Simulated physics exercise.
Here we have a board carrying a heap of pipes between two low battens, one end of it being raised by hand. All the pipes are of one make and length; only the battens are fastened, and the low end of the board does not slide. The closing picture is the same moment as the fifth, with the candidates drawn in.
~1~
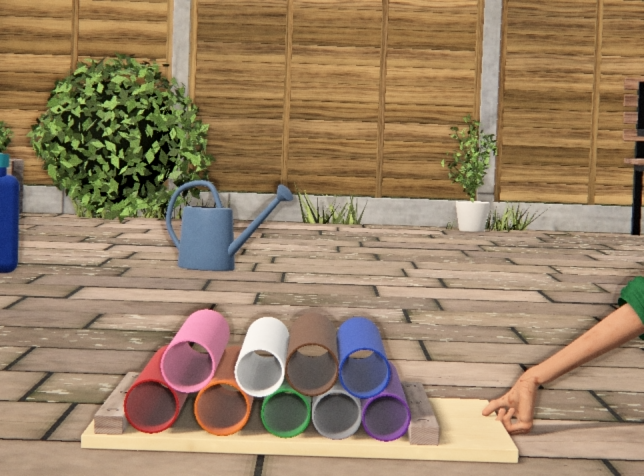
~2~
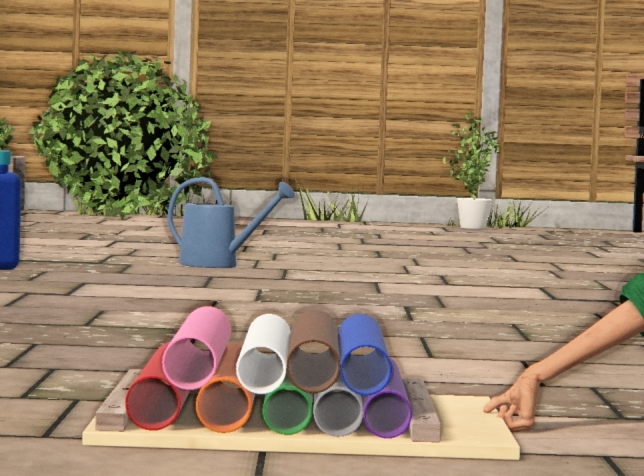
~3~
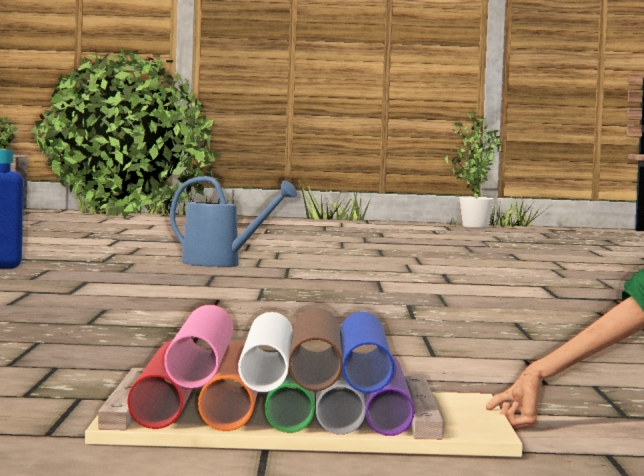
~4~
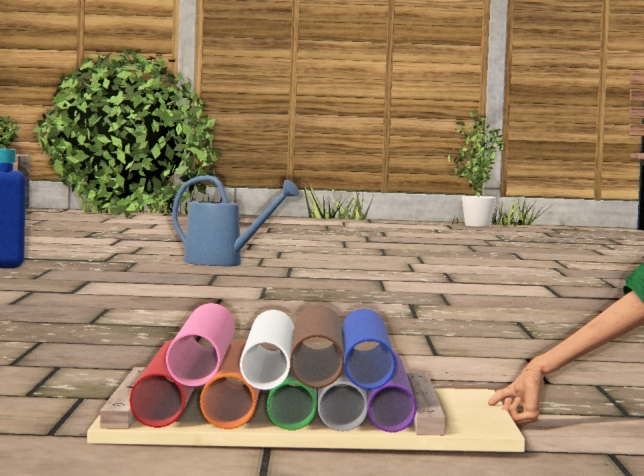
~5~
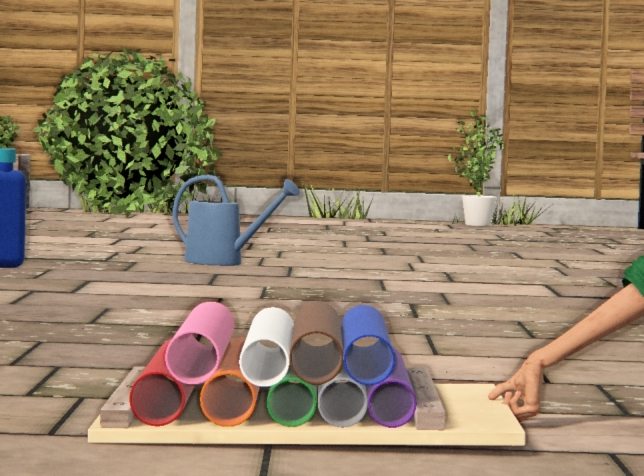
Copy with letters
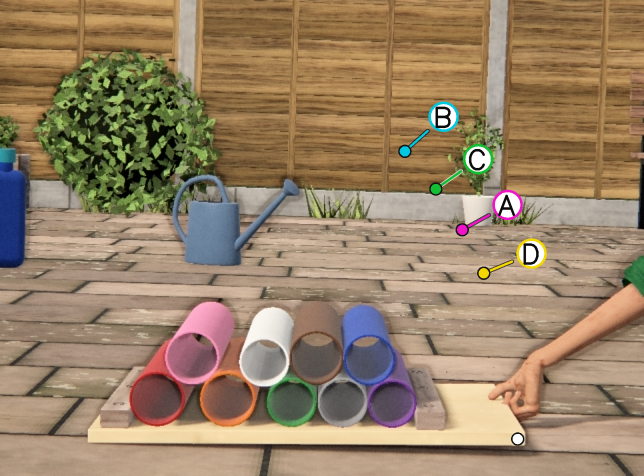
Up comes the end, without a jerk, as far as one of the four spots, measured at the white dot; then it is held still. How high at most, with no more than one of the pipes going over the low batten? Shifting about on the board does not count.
The highest mark that will do is D.
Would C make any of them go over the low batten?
At C: Yes.
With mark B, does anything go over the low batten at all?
Yes.
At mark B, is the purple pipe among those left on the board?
The purple pipe: Yes.
On the copy, A at (462, 230); B at (405, 151); C at (436, 189); D at (484, 273); the white dot at (517, 439).
On D. First, board at 15°.
Then, board at 24°.
Finally, board at 24°, none over the low batten.
By contrast, A four over the low batten (pink, blue, brown, white); B four over the low batten (pink, blue, brown, white); C four over the low batten (pink, blue, brown, white).
